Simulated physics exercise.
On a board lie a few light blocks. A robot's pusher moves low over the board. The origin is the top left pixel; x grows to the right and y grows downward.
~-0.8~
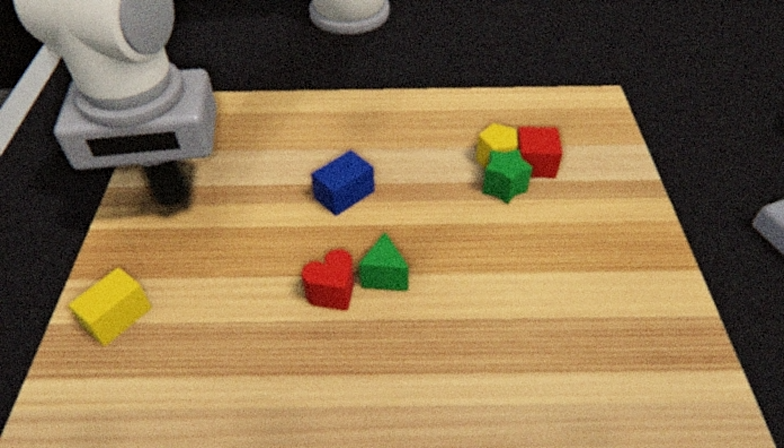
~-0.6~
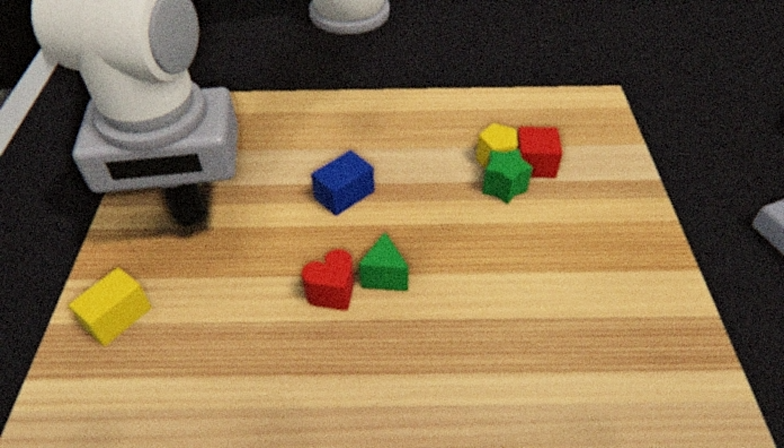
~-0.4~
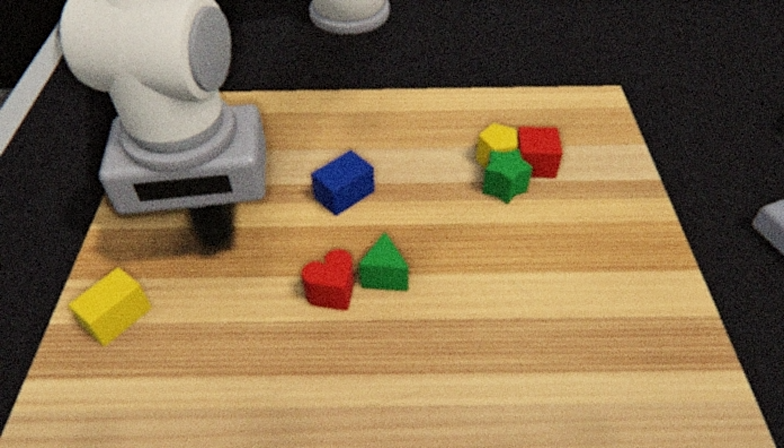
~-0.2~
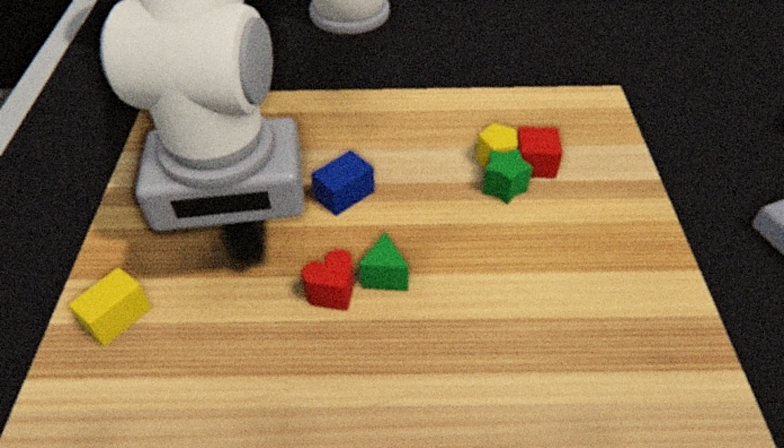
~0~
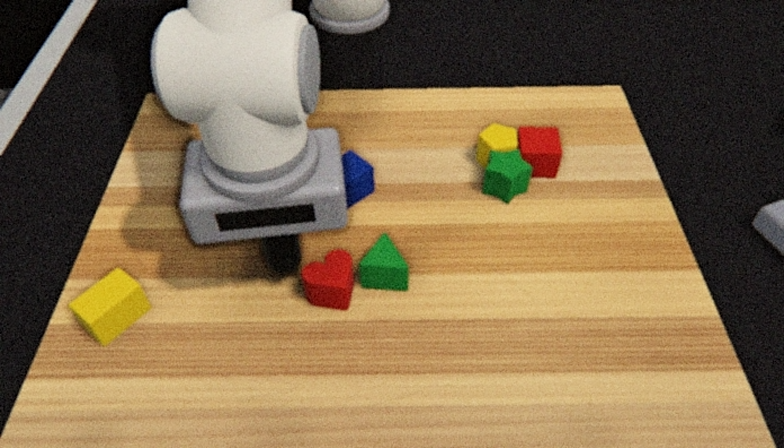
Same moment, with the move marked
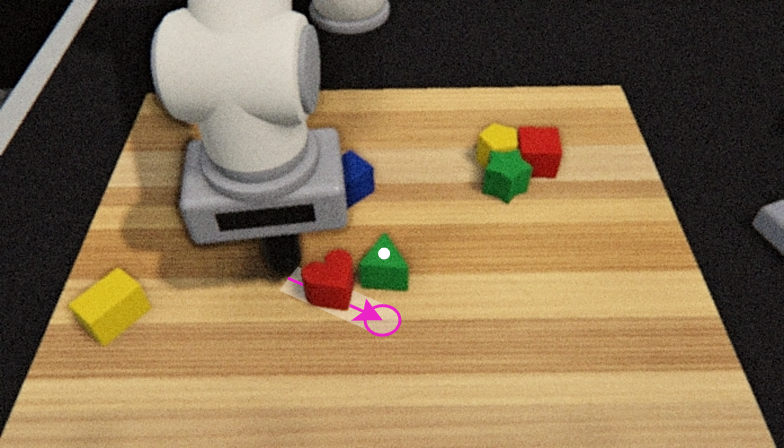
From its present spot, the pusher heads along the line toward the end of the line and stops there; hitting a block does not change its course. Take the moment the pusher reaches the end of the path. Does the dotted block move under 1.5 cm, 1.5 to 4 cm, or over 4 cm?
It falls in the 1.5 to 4 cm band.
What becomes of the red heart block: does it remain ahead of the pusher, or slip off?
The pusher still drives it.
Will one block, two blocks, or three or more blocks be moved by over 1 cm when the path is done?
2 blocks.
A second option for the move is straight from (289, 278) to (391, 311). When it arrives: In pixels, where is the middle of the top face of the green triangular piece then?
The centre of its top face lies at (408, 257).
Drawn move, from (289, 278) to (383, 320); the dot is on the green triangular piece.
What follows on the original path. Halfway along, pusher (333, 281); red heart block (371, 282), turned 20° anticlockwise; green triangular piece (401, 251), turned 40° anticlockwise.
At the end, pusher (382, 303); red heart block (418, 296), turned 55° anticlockwise; green triangular piece (408, 252), turned 75° anticlockwise.
